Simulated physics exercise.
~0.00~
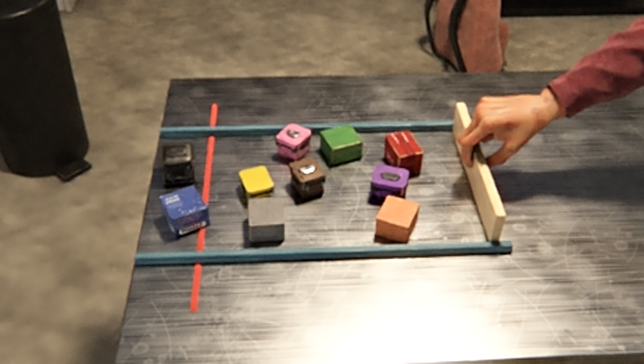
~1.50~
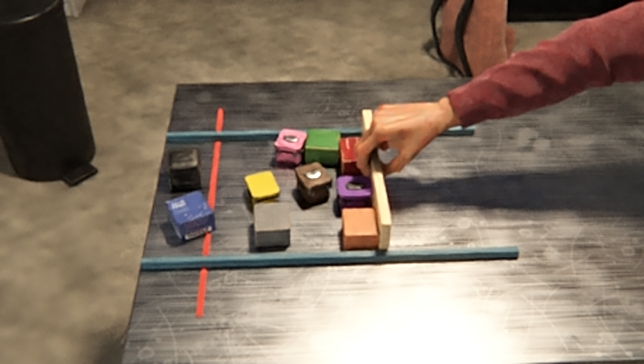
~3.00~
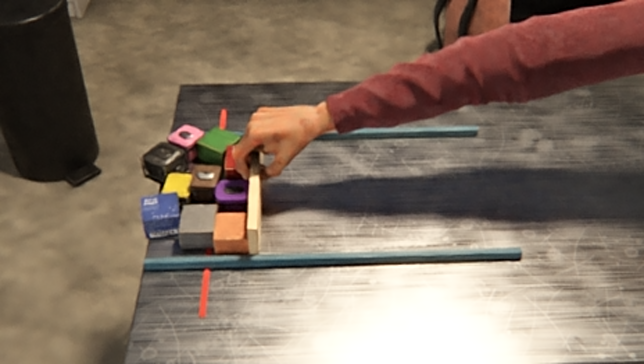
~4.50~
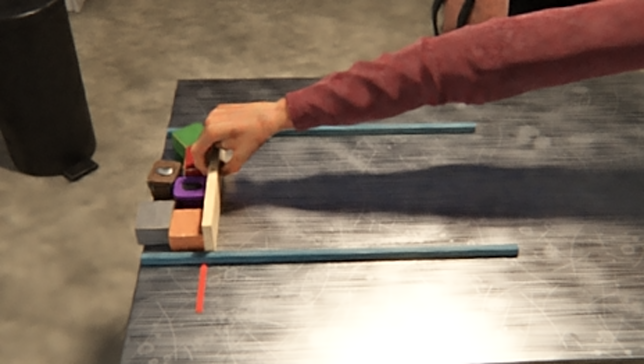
On a dark tabletop, a hand sliding a board left between two rails, bunching colourful little boxes until four drop off the edge.
